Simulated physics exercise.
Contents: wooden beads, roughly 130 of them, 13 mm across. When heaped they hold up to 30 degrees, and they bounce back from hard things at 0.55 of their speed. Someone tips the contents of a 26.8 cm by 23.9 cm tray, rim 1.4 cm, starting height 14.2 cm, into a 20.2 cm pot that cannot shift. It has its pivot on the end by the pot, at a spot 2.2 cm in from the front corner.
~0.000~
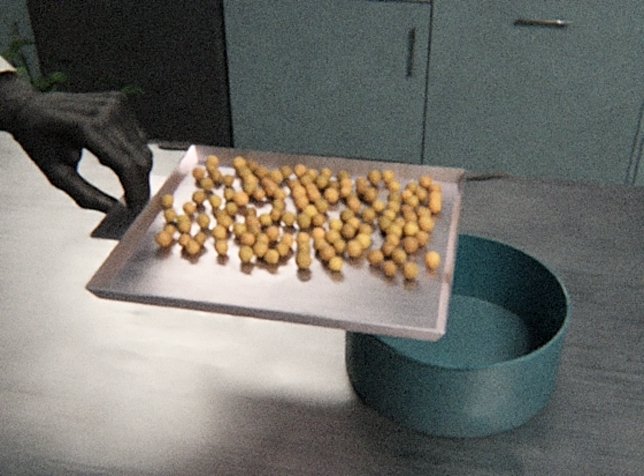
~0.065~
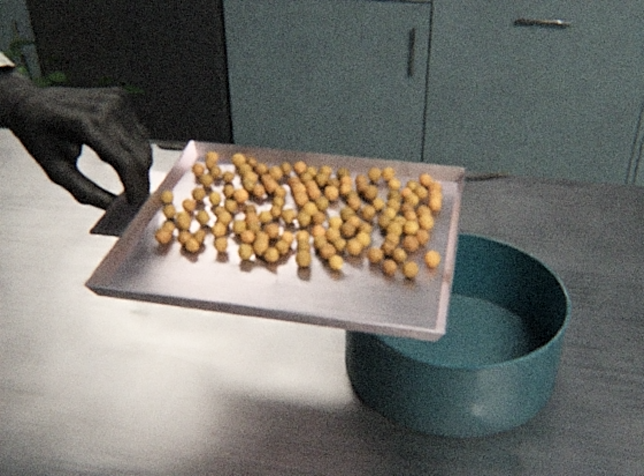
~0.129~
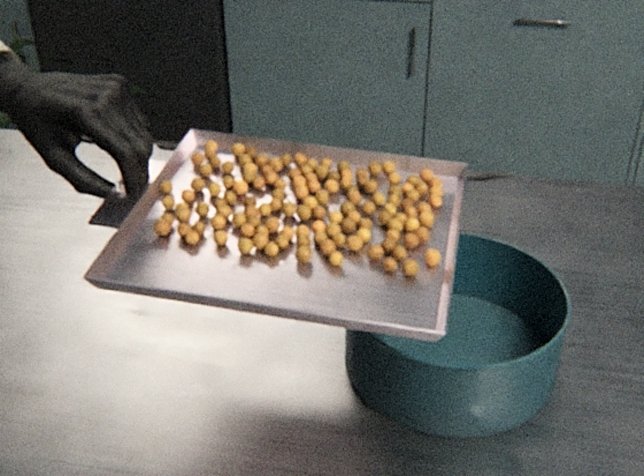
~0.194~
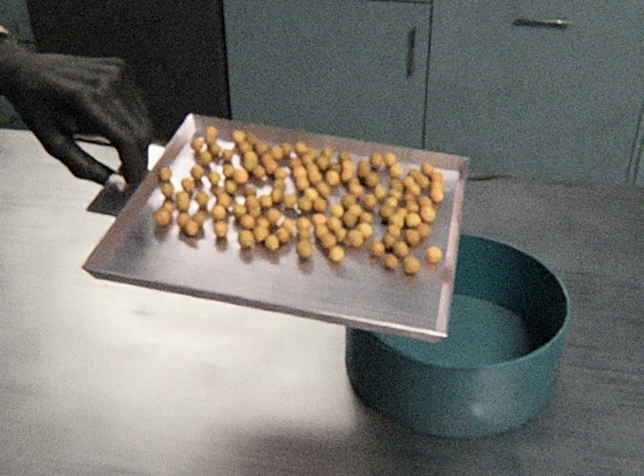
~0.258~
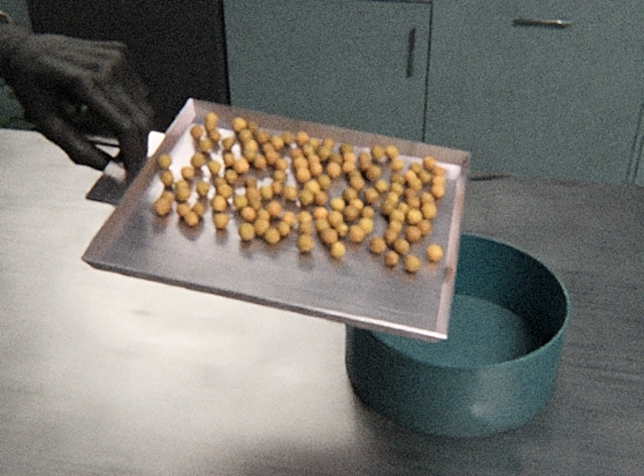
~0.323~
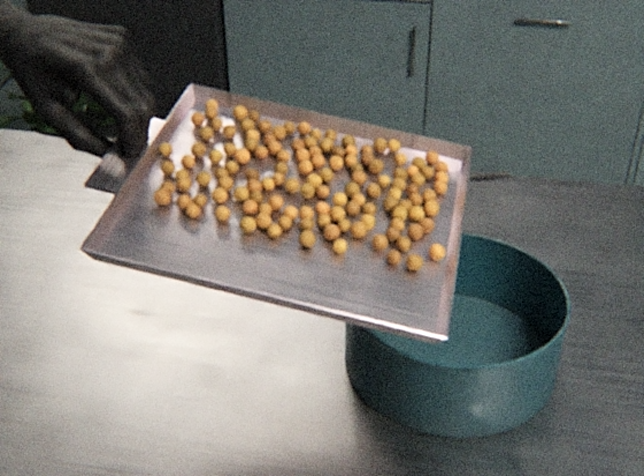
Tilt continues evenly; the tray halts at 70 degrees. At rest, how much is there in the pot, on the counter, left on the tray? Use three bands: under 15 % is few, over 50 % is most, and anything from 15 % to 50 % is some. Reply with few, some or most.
Pot: Few, counter: Most, left on the tray: Few.
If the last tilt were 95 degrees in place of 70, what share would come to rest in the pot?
Estimate: Roughly 5 percent.
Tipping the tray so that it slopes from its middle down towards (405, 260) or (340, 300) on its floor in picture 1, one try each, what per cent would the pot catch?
Roughly 65 % for the first direction, roughly 0 % for the second.
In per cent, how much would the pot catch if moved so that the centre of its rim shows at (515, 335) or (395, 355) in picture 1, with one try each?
About 40 percent the first time and about 85 percent the second.
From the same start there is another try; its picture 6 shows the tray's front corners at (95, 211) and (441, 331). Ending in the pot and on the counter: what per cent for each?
Final per cent - pot 15, counter 85.
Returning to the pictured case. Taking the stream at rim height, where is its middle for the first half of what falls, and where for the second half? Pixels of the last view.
Around (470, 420), then (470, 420).
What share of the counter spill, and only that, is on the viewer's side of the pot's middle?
Roughly 100 per cent.
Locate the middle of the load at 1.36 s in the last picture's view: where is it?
Look about (448, 282) in the last view.
After 0.95 s, tilt 39 degrees; the tray holds 90 %, the pot 0 %.
After 1.36 s, tilt 57 degrees; the tray holds 75 %, the pot 0 %.
Then, at 1.86 s, tilt 70 degrees; the tray holds 5 %, the pot 5 %.
At rest (2.8 s), pot 5 %, counter 95 %, tray 0 %.
